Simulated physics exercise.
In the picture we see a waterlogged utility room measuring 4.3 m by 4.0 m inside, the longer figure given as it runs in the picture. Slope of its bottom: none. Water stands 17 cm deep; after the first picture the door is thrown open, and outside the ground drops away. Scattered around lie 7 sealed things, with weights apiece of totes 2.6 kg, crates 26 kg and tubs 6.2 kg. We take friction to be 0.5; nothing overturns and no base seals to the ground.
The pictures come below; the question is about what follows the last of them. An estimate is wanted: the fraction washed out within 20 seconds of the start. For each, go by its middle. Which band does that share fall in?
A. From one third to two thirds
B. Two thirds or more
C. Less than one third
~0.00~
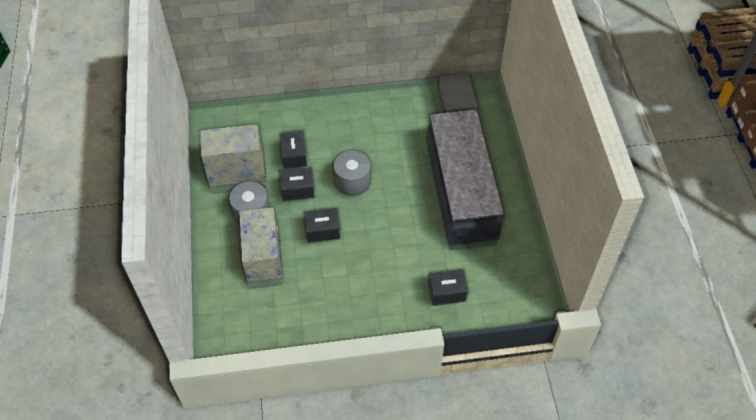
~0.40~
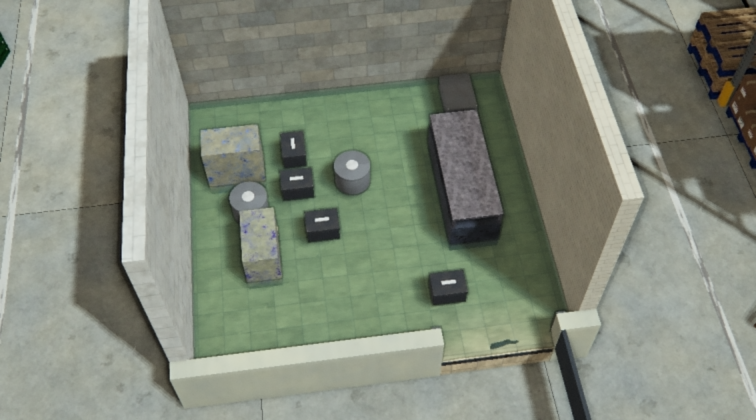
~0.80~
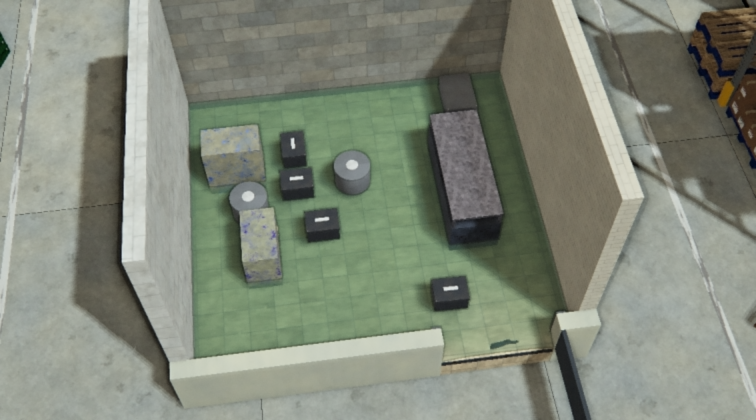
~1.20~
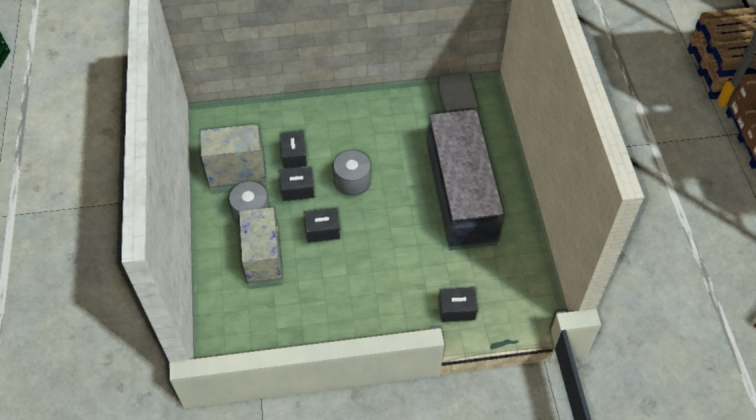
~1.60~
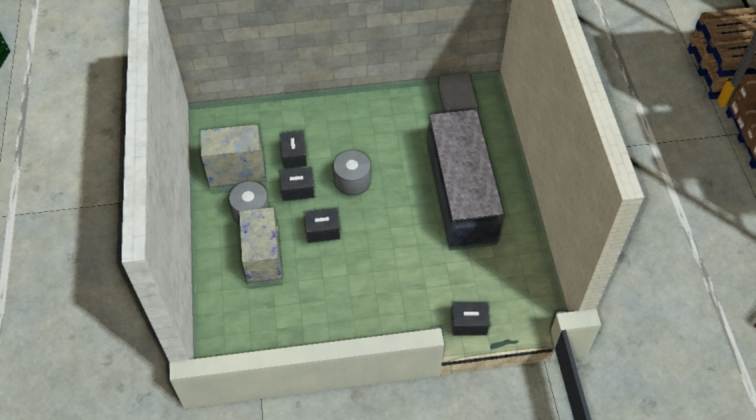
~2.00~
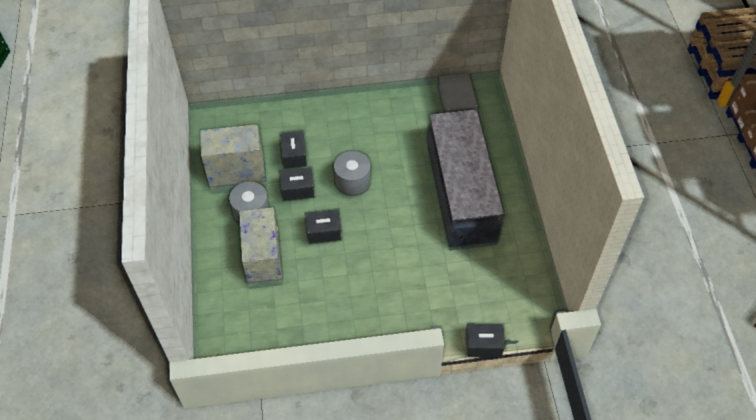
The answer is A.
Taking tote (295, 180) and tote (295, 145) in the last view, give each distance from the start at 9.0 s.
Put simply, 80 cm for the first and 60 cm for the second.
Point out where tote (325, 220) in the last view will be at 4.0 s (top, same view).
It would be close to (343, 239) by then.
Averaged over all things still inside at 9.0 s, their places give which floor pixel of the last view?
I'd put it close to (378, 221) in the last view.
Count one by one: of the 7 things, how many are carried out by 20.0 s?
4.
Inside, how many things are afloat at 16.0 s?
At that instant the tally stands at 3.
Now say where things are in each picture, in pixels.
The first picture shows a tote at (449, 282), afloat; a tote at (322, 220), afloat; 17 cm deep round most things; 0 of 7 have shifted.
The second picture shows a tote at (449, 283), afloat; a tote at (322, 220) floats; about 2580 L in view; 0 of 7 have shifted.
The third picture shows a tote at (451, 289) floats, 7 cm from its start; a tote at (322, 220), afloat; about 2540 L in view; 1 of 7 have shifted.
The fourth picture shows a tote at (459, 300) floats, 23 cm from its start; a tote at (322, 220) floats; 17 cm deep round most things; 1 of 7 have shifted.
The fifth picture shows a tote at (471, 314) floats, 45 cm from its start; a tote at (322, 220) floats; about 2460 L in view; 1 of 7 have shifted.
The sixth picture shows a tote at (486, 336) floats, 75 cm from its start; a tote at (323, 221) floats; 17 cm deep round most things; 1 of 7 have shifted.
After 4.0 s 1 of 7 are out; 6 afloat.
After 9.0 s 1 of 7 are out; 6 afloat.
After 16.0 s 3 of 7 are out; 3 afloat.
After 20.0 s 4 of 7 are out; 2 afloat.
